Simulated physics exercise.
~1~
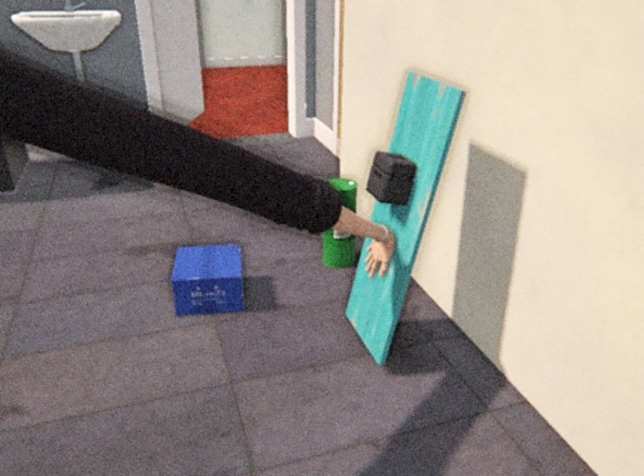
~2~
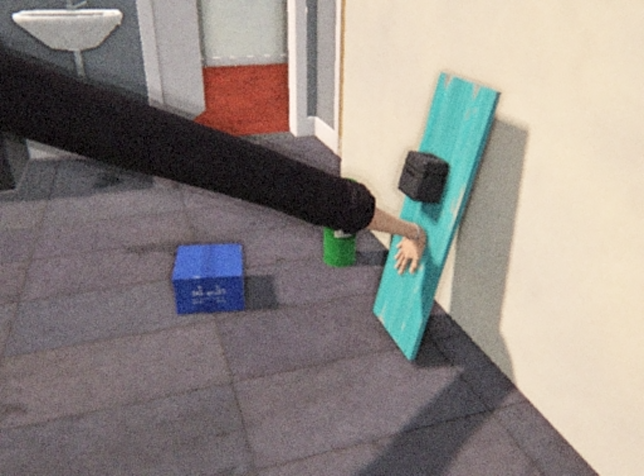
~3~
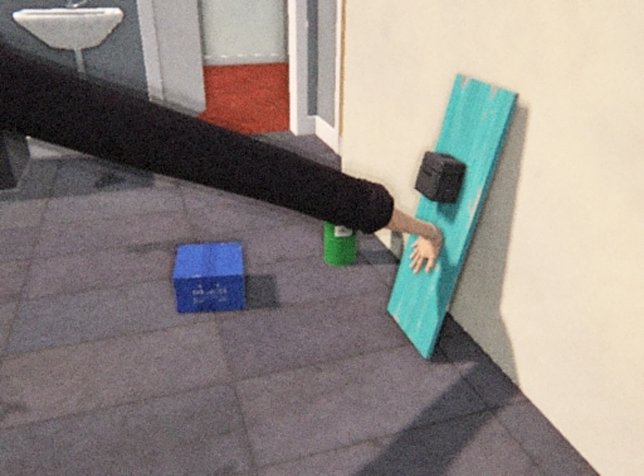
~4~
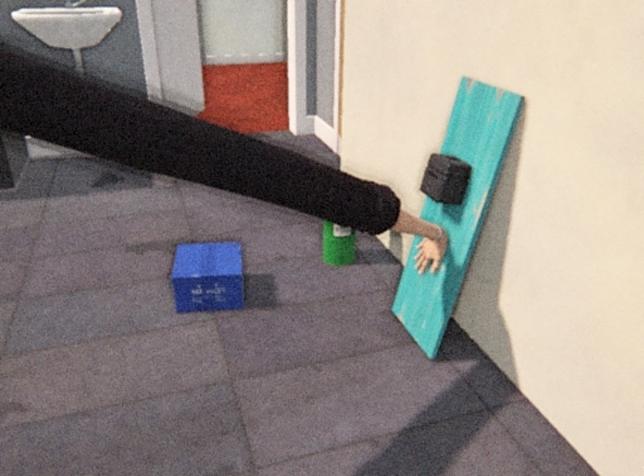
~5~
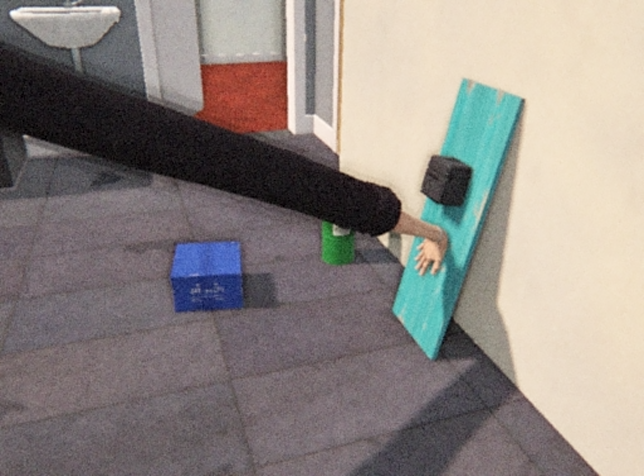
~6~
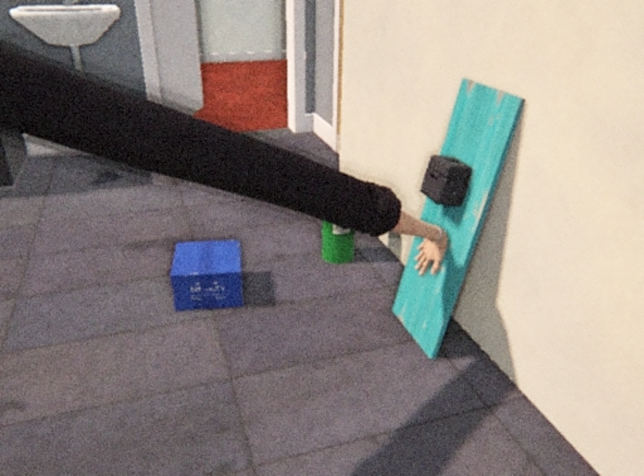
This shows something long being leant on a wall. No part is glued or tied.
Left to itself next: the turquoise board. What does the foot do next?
It is going to stay still.
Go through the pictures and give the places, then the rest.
Not yet at the wall; turquoise board (396, 221); green canister (340, 223), in the first picture.
Not yet at the wall; turquoise board (427, 219), in the second picture.
Not yet at the wall; turquoise board (443, 219), in the third picture.
Not yet at the wall; turquoise board (448, 220), in the fourth picture.
Leant on the wall, still held; turquoise board (449, 222), in the fifth picture.
Leant on the wall, still held; turquoise board (449, 222), in the sixth picture.
Then, 0.30 s on from there, no change.
Then, 0.70 s on from there, turquoise board resting near (448, 222).
In the end, all 3 unmoved. At the end, from the last picture's camera, turquoise board near (448, 222). The board stays up.
